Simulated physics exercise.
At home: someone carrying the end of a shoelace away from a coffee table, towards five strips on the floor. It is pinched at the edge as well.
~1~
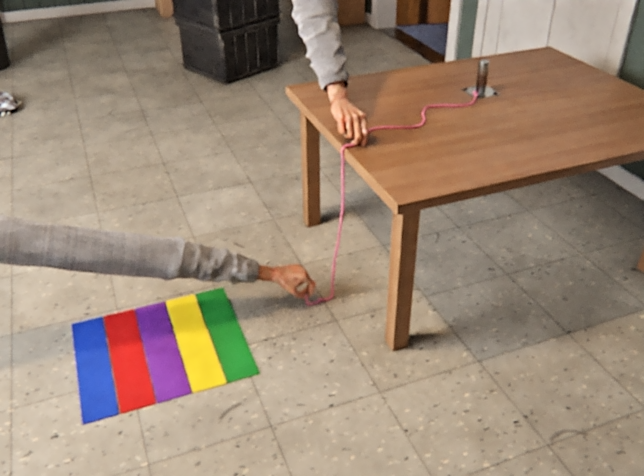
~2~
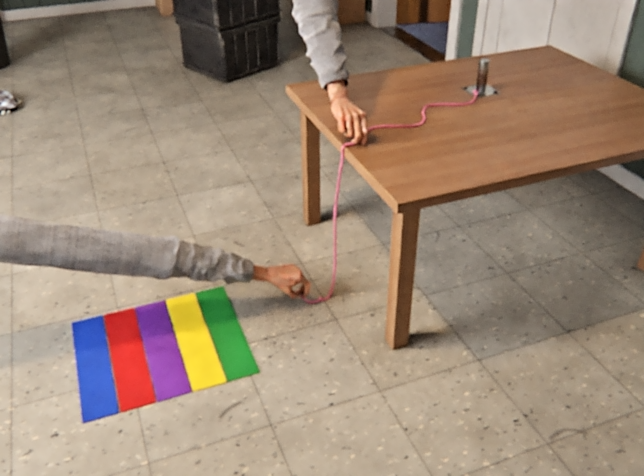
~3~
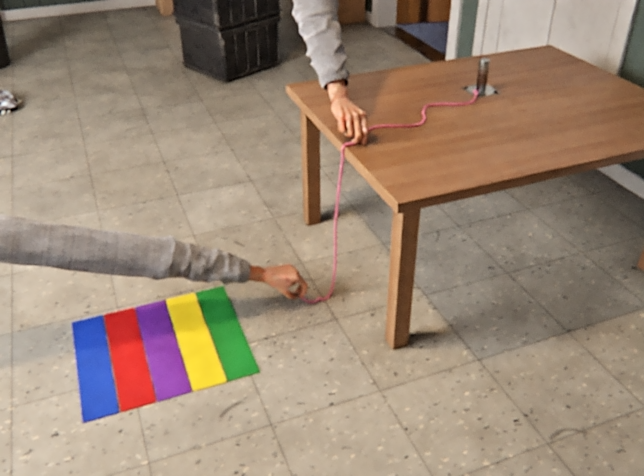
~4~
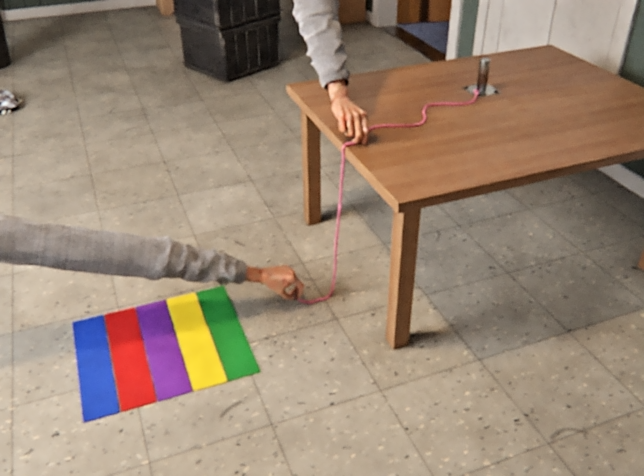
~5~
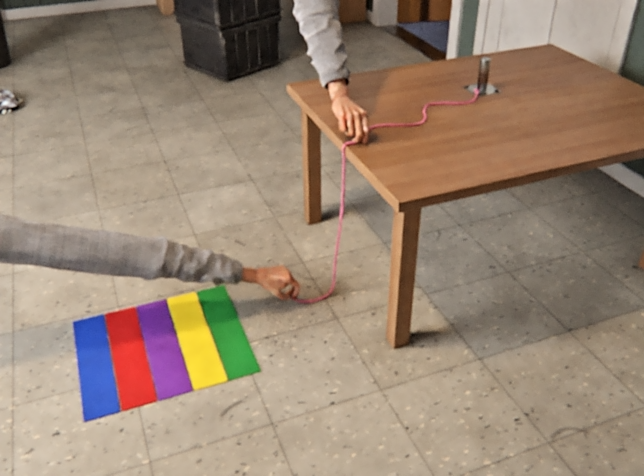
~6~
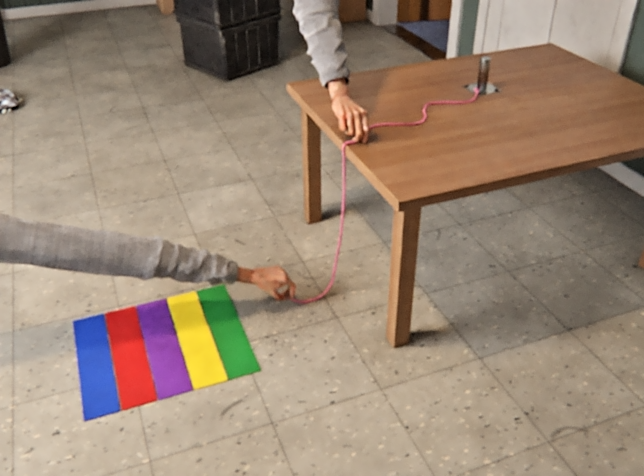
At first, one hand pins a pink shoelace at the edge of a wooden coffee table while another holds its end low, near the green side of five coloured strips on the floor. The lower hand then draws the end slightly left, while the upper hand stays in place.
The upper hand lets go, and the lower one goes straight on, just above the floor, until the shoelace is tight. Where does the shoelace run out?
The end stops over the purple strip.
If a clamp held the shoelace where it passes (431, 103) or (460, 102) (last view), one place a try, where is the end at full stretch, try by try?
In that order: (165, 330) and (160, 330).
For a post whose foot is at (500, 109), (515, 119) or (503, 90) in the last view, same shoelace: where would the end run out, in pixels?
About (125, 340), (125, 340) and (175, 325).
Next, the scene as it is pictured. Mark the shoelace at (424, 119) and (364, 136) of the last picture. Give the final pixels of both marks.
Near (392, 118) and (326, 148).
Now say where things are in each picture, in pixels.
The first frame shows end (307, 295); green (237, 361); yellow (204, 370); purple (170, 379); red (134, 389); blue (98, 399).
The second frame shows end (302, 295); shoelace through (471, 103) (423, 114) (378, 127) (342, 159) (335, 226) (333, 281).
The third frame shows end (298, 296).
The fourth frame shows end (295, 297); shoelace through (471, 102) (424, 113) (378, 126) (343, 159) (338, 225) (334, 281).
The fifth frame shows end (291, 297).
The sixth frame shows end (287, 298); shoelace through (472, 101) (424, 112) (379, 125) (344, 158) (342, 223) (333, 280).
A little later, end near (216, 316); over green.
Next, end near (175, 326); over purple.
When it is tight, end near (150, 333); over purple. It gets as far as the purple strip.
